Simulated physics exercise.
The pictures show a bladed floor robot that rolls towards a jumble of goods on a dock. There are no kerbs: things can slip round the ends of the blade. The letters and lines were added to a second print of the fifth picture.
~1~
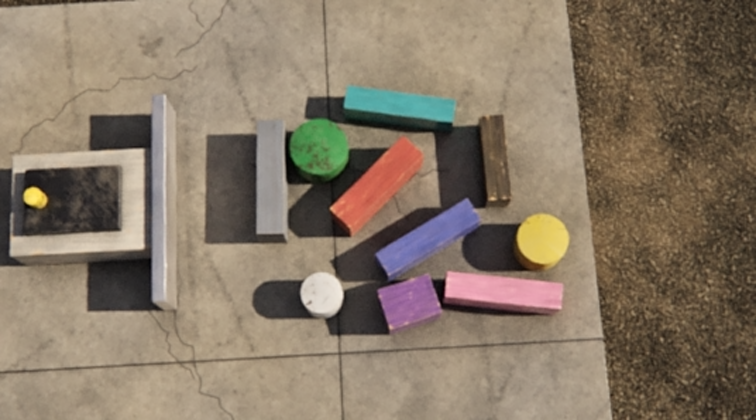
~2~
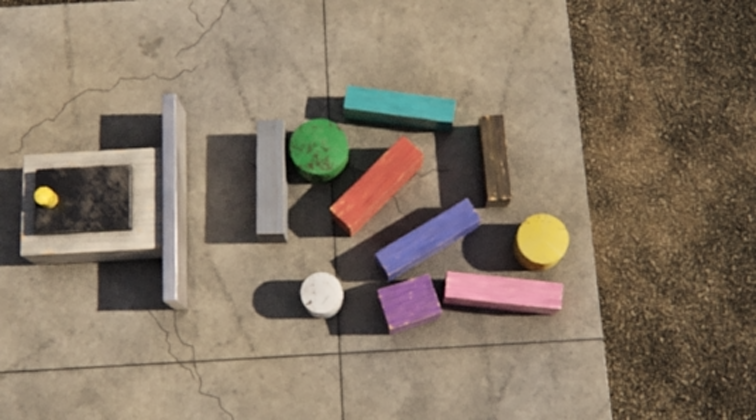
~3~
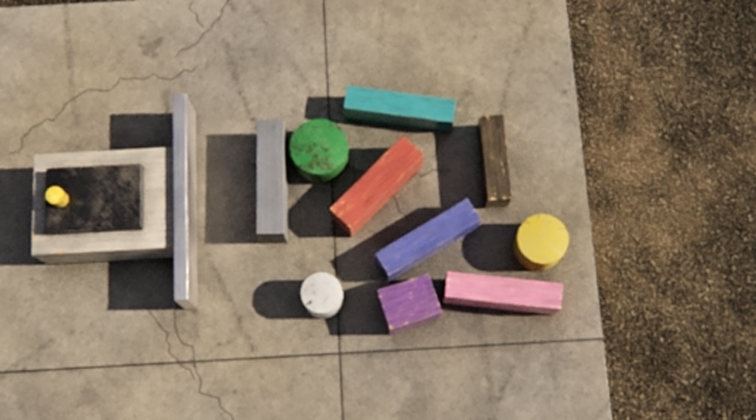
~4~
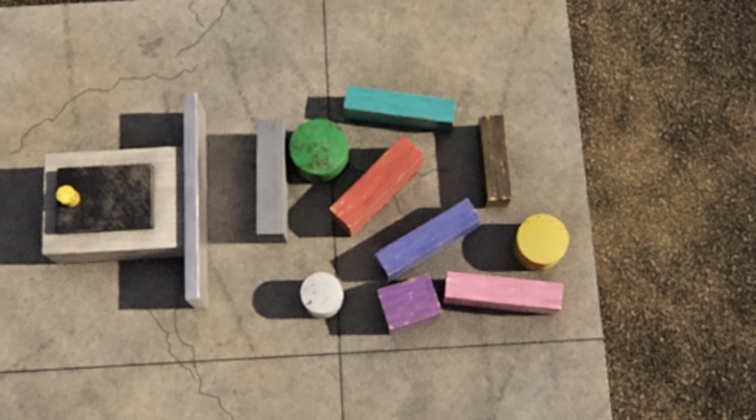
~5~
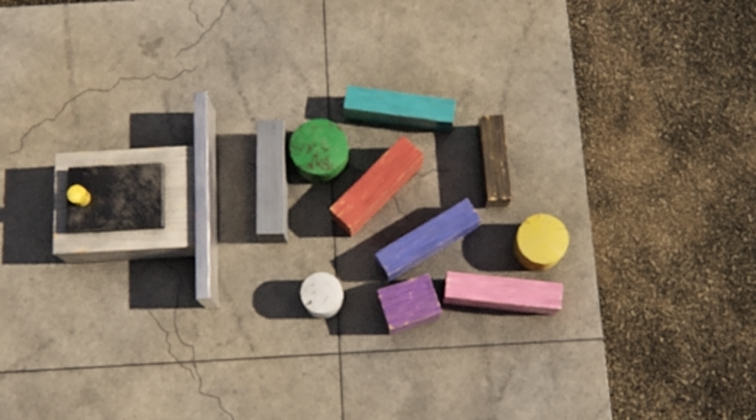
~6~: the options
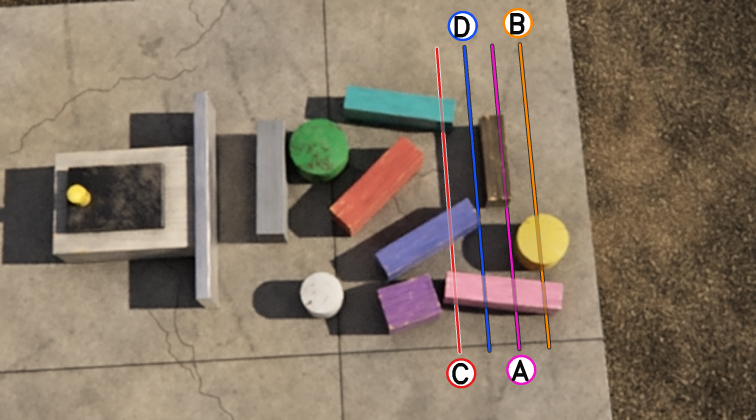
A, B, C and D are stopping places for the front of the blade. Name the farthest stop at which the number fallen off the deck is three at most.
It should halt at A.
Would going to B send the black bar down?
Yes.
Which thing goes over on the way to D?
It is the black bar.
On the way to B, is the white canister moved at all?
By then, yes.
On the copy, A at (505, 191); B at (534, 190); C at (448, 195); D at (477, 193).
On A. First, robot (234, 191); white canister (346, 294); green canister (374, 147).
Then, robot (343, 185); black bar (548, 158); pink bar (558, 305).
Finally, robot (428, 181); black bar over the edge; yellow canister (601, 261); one fallen.
By contrast, B drops six; C is within the limit but short; D is within the limit but short.
